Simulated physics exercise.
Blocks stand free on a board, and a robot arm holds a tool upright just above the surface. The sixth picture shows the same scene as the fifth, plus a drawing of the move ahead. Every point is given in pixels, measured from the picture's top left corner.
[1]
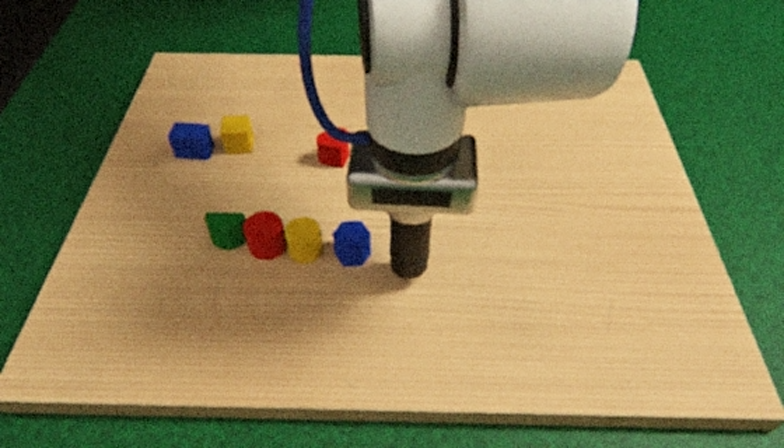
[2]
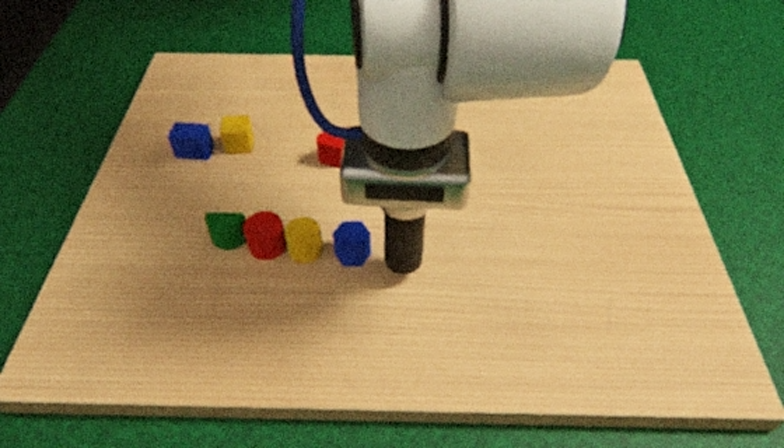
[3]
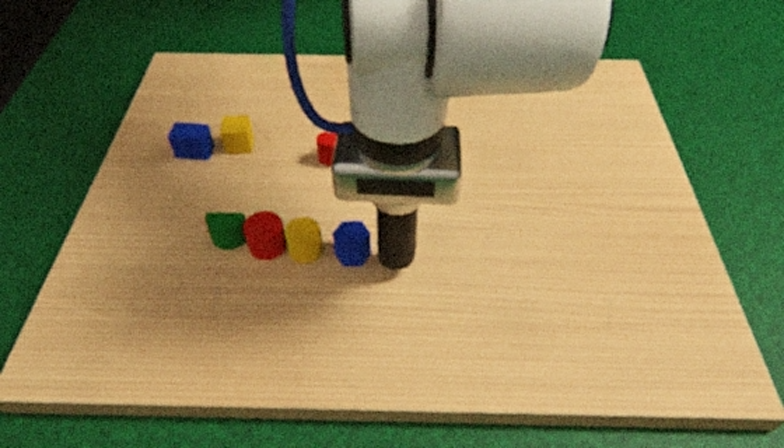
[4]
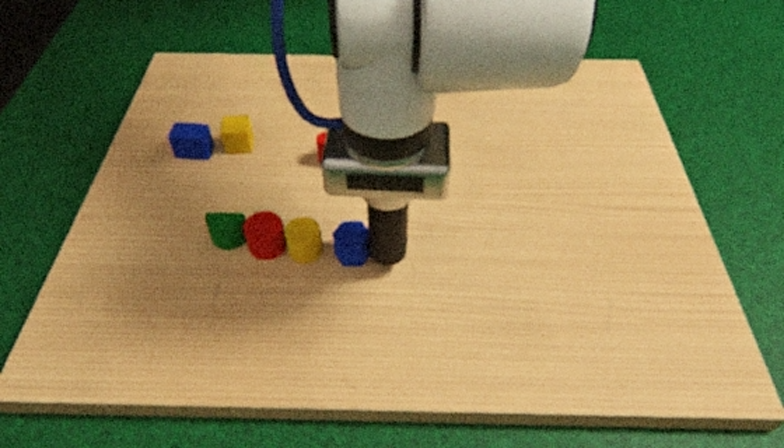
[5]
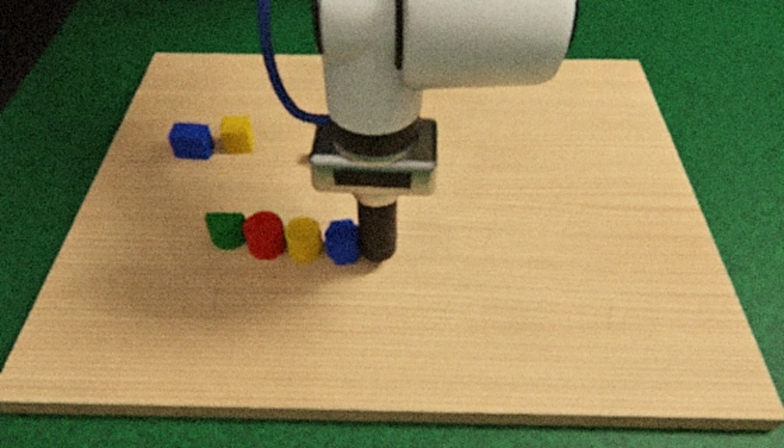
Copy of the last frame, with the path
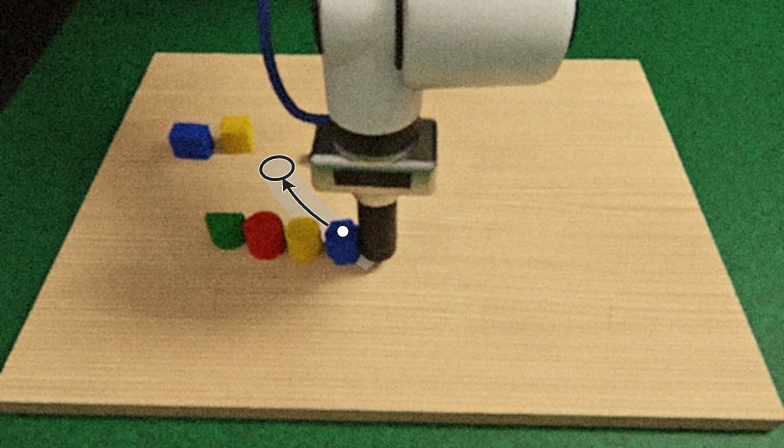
A pale wooden board on a green surface is seen from above at an angle by a still camera. A green block, a red cylinder, a yellow cylinder and a blue block form a row left of a white robot arm's dark upright tool, with blue, yellow and red blocks farther back. The arm moves the tool slowly left and slightly back, and it nudges the row's blue block a little left.
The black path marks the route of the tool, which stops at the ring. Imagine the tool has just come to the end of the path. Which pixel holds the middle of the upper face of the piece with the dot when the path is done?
Its top middle will sit at (286, 215).
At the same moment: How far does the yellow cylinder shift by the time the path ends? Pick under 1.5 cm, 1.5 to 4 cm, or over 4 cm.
Distance: Between 1.5 and 4 cm.
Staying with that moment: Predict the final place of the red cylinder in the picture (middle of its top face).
Its top middle: (237, 227).
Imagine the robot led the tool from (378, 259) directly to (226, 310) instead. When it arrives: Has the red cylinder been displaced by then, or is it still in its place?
By the time the path is finished, it has moved at least a centimetre.
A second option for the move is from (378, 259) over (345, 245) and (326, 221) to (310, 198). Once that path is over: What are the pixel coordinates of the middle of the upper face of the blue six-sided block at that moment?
In the picture, that point is around (294, 219).
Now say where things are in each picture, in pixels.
Tool's lower end at (409, 265); green half-round block at (223, 219); red cylinder at (263, 225); yellow cylinder at (302, 229); blue six-sided block at (351, 233), in the first frame.
Tool at (403, 260); blocks still, in the second frame.
Tool at (396, 256); blocks still, in the third frame.
Tool at (388, 252); blocks still, in the fourth frame.
Tool at (378, 248); green half-round block at (223, 219); red cylinder at (263, 225); yellow cylinder at (302, 229); blue six-sided block at (343, 231), in the fifth frame.
Drawn move, from (378, 259) via (335, 230) and (299, 201), ending at (277, 168); the dot is on the blue six-sided block.
What follows on the original path. One third of the way, tool at (333, 219); green half-round block at (211, 215), turned 25° anticlockwise; red cylinder at (238, 227); yellow cylinder at (270, 240); blue six-sided block at (297, 220), turned 75° anticlockwise.
Two thirds of the way, tool at (297, 190); green half-round block at (211, 215), turned 30° anticlockwise; red cylinder at (237, 227); yellow cylinder at (268, 242); blue six-sided block at (286, 215), turned 115° anticlockwise.
At the end, tool at (275, 157); green half-round block at (211, 215), turned 30° anticlockwise; red cylinder at (237, 227); yellow cylinder at (268, 242); blue six-sided block at (286, 215), turned 115° anticlockwise.
